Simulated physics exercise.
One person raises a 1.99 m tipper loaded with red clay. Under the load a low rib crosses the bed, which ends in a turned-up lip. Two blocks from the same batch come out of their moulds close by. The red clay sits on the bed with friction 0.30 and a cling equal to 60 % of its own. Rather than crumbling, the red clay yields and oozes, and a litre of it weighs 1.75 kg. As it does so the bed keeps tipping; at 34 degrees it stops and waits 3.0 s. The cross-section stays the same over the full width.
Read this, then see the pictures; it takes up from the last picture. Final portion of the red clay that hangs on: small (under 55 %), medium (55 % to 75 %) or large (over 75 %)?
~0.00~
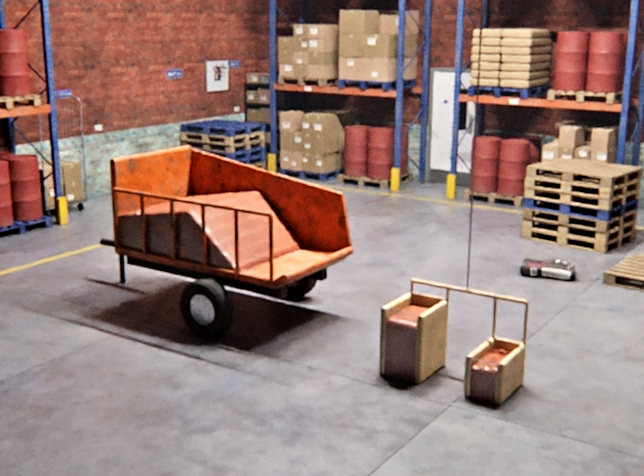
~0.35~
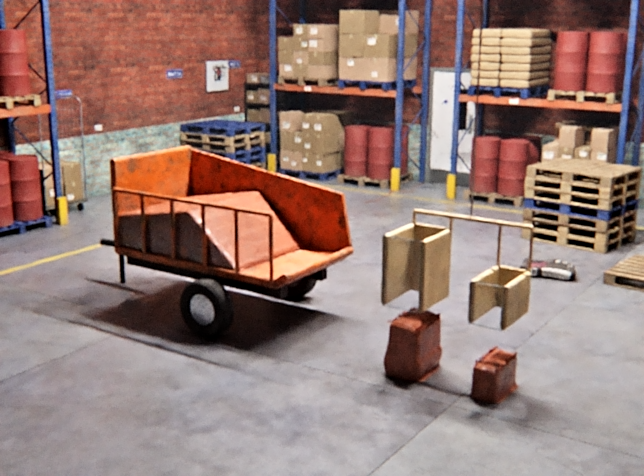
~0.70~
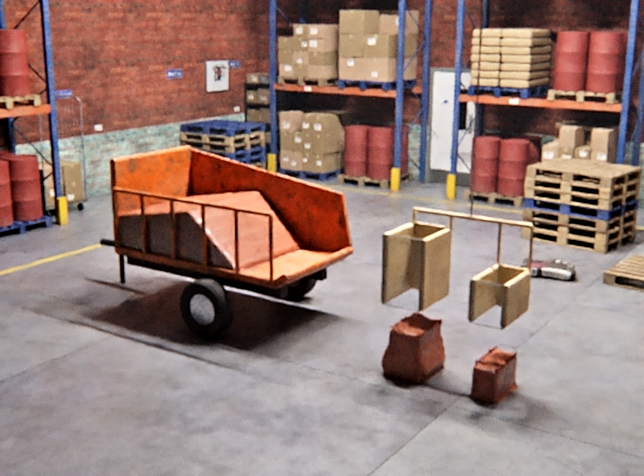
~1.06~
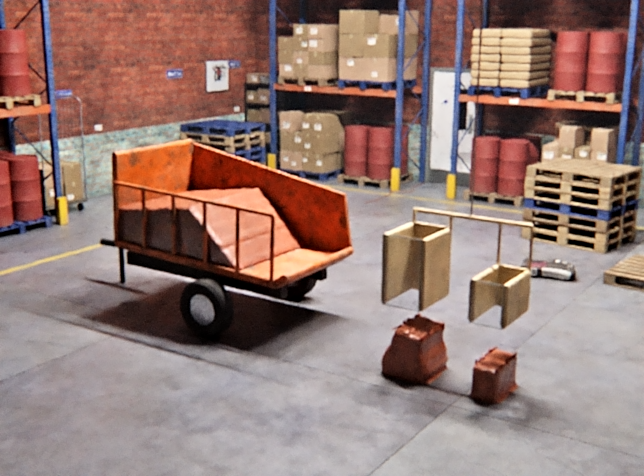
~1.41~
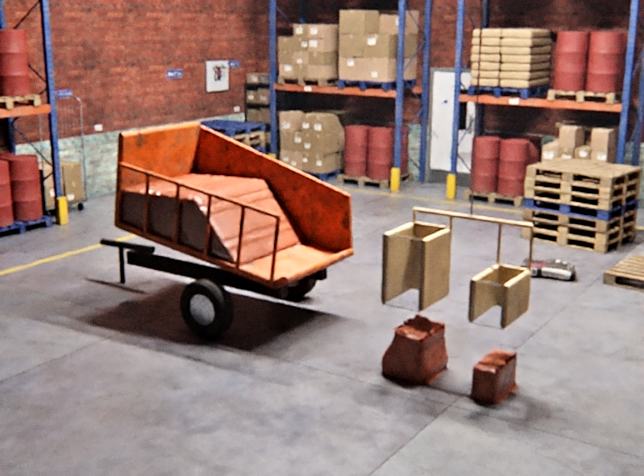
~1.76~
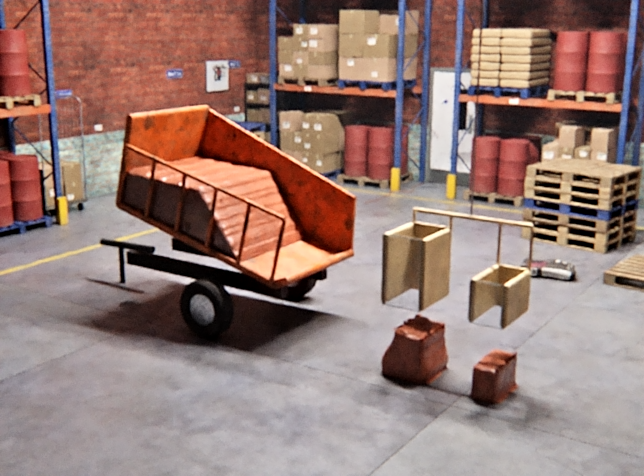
Medium, I would say.
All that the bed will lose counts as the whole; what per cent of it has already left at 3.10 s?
That figure sits at some 0 percent.
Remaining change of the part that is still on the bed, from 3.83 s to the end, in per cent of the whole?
Change until the end comes to some 35 %.
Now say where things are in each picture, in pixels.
Top of the high end at (115, 163), tilt 0 degrees; front end of the red clay at (235, 269); test blocks 52 cm, 28 cm high (left to right), in the first picture.
Top of the high end at (115, 163), tilt 0 degrees; front end of the red clay at (235, 269); test blocks 48 cm, 28 cm high (left to right), in the second picture.
Top of the high end at (115, 163), tilt 0 degrees; front end of the red clay at (235, 269); test blocks 44 cm, 28 cm high (left to right), in the third picture.
Top of the high end at (117, 156), tilt 2 degrees; front end of the red clay at (235, 266); test blocks 43 cm, 28 cm high (left to right), in the fourth picture.
Top of the high end at (124, 138), tilt 8 degrees; front end of the red clay at (236, 261); test blocks 43 cm, 28 cm high (left to right), in the fifth picture.
Top of the high end at (132, 120), tilt 14 degrees; front end of the red clay at (237, 257); test blocks 43 cm, 28 cm high (left to right), in the sixth picture.
By 2.38 s, the tilt is 25 degrees and 100 % is on the bed.
By 3.10 s, the tilt is 34 degrees and 100 % is on the bed.
By 3.83 s, the tilt is 34 degrees and 99 % is on the bed.
By 4.56 s, the tilt is 34 degrees and 66 % is on the bed.
By 6.04 s, at the end, the tilt is 34 degrees and 63 % is on the bed.
